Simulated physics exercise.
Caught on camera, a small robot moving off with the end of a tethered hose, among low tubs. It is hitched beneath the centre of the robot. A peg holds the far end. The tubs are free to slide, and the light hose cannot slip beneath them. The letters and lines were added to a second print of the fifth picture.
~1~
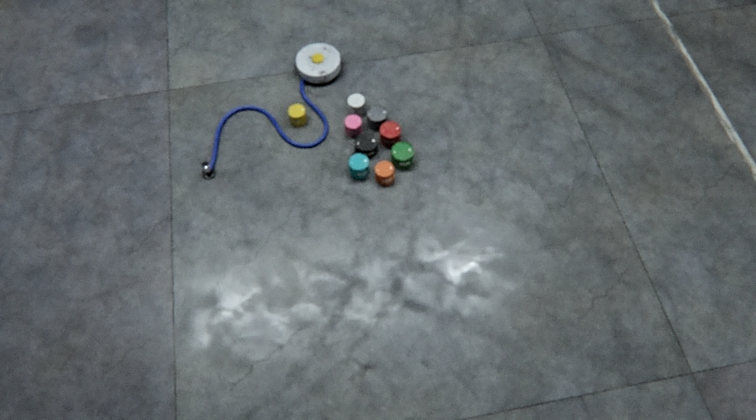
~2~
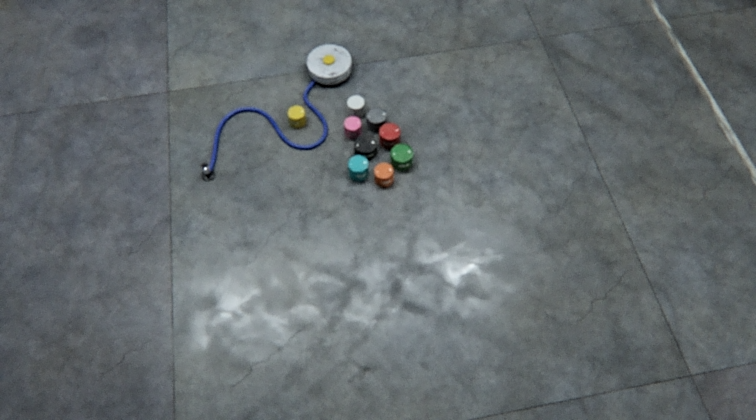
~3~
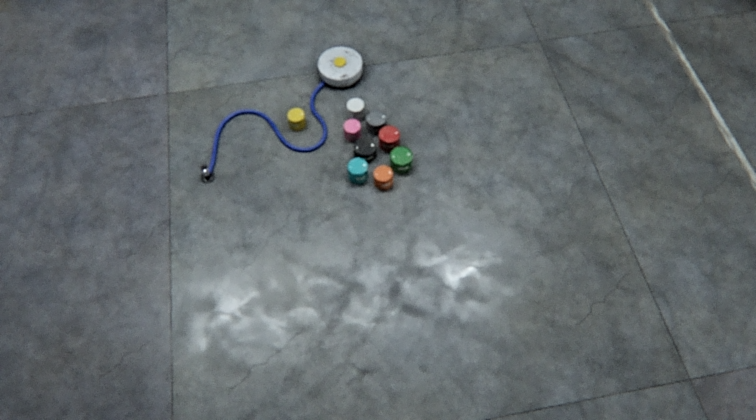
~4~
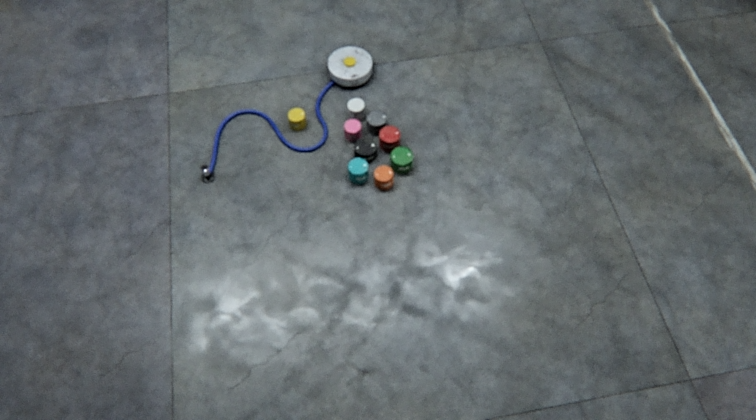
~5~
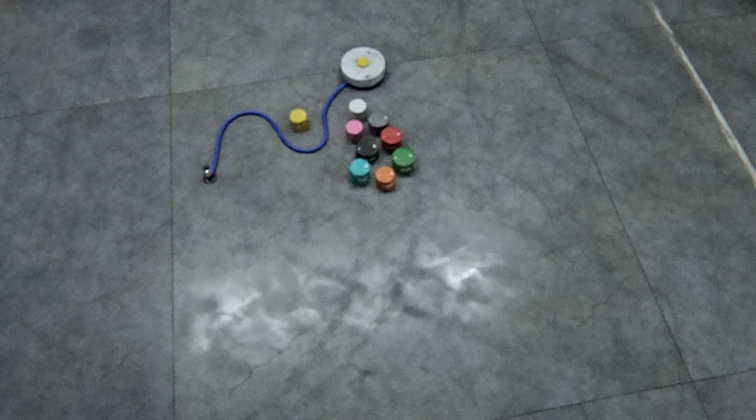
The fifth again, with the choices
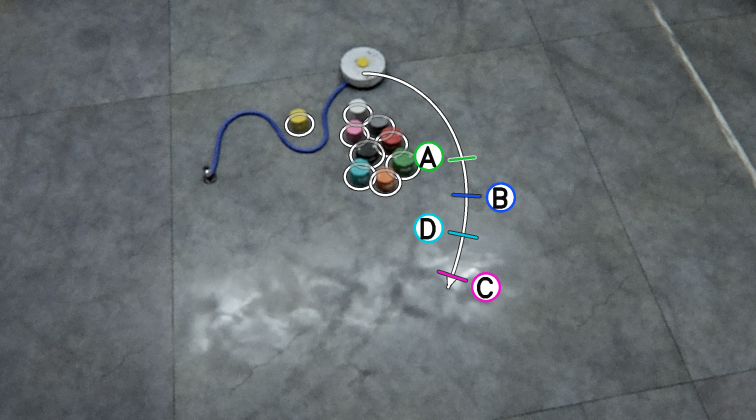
To begin with, a round white robot sits above a cluster of small colourful tubs, a winding blue hose trailing from it to a peg at the left. The robot glides a short way to the right, drawing the nearest stretch of hose along, while the tubs stay put.
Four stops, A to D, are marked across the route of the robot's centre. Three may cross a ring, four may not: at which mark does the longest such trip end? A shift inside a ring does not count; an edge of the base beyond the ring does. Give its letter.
The limit holds up to B.
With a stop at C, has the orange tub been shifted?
By then, yes.
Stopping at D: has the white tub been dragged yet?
Yes.
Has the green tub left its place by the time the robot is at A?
By then, no.
On the marked copy, A at (462, 159); B at (467, 196); C at (452, 276); D at (463, 235); the route from (363, 74) via (460, 152) to (448, 288).
Following B. Soon after the start, robot (423, 89).
Later, robot (458, 138).
In the end, robot (468, 191); pink tub (354, 134); white tub (360, 121); one over the rings.
As for the rest, A is within the limit but short; C has eight over the rings; D has seven over the rings.
